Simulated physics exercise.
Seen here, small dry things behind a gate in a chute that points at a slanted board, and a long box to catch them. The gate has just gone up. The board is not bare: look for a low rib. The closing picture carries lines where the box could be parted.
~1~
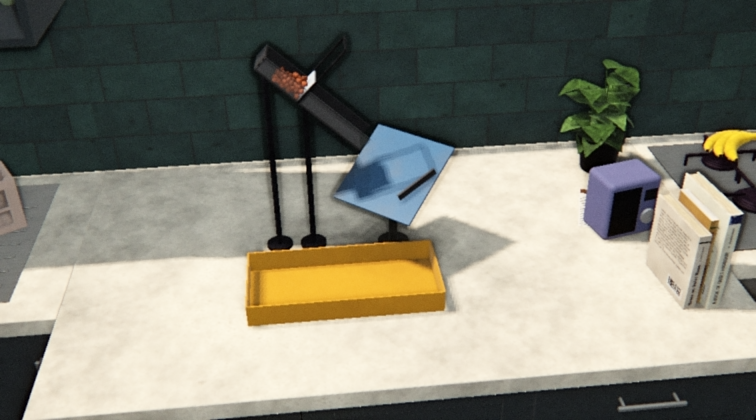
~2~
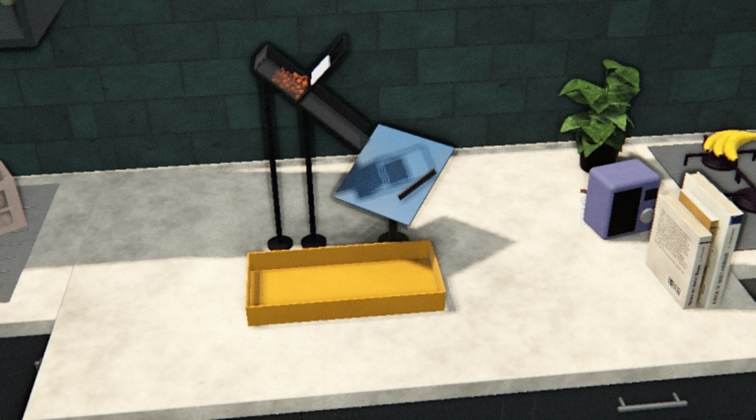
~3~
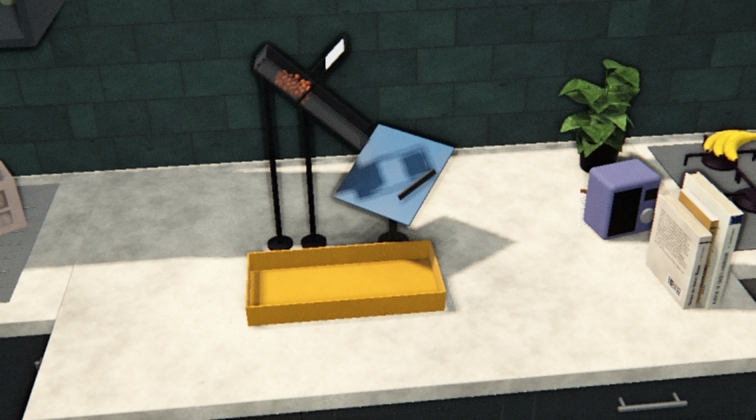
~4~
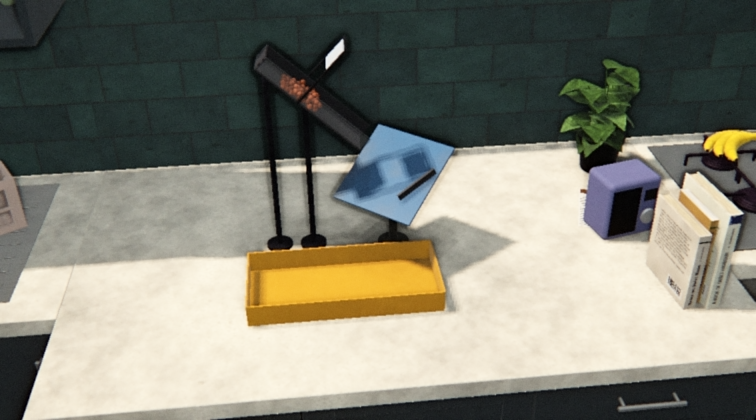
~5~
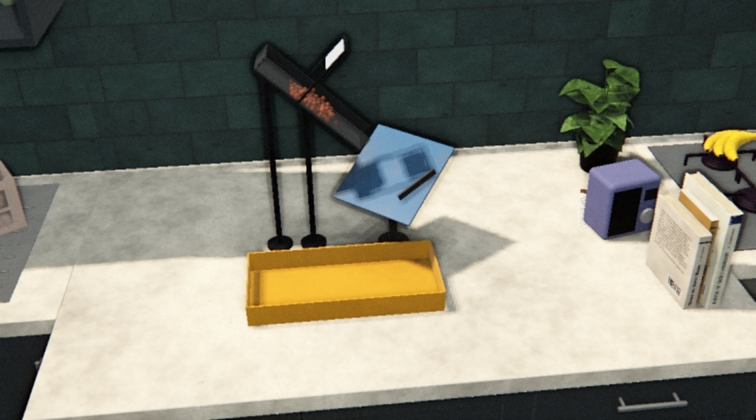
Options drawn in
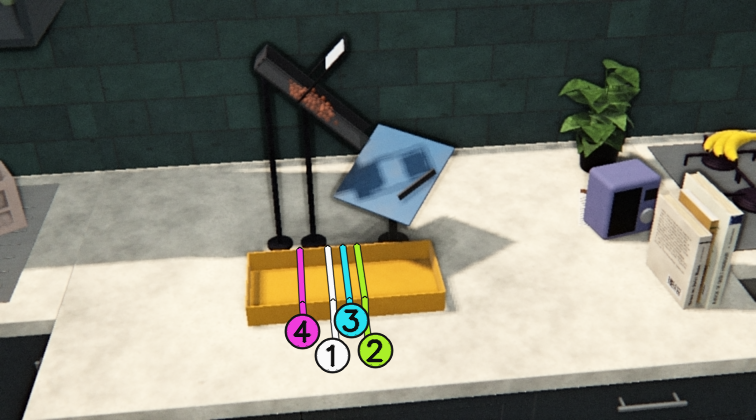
The footage shows a dark chute angled toward a tilted blue board above an empty yellow box on a kitchen counter; a gate with a white panel rises, and the small reddish-brown pellets behind it slide partway down the chute.
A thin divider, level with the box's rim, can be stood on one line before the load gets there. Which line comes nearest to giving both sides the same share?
Take 2.
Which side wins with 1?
Right.
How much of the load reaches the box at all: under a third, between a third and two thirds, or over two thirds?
About that: Over two thirds.
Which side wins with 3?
Right.
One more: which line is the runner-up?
The answer is 3.
On the marked copy, line 1 crosses the front rim at (333, 300); line 2 crosses the front rim at (364, 298); line 3 crosses the front rim at (349, 299); line 4 crosses the front rim at (302, 303).
With 1, of what is caught, a stray few on the left of the divider, nearly all on the right.
With 2, of what is caught, about a third on the left of the divider, about two thirds on the right.
With 3, of what is caught, a small part on the left of the divider, most on the right.
With 4, of what is caught, none on the left of the divider, all on the right.
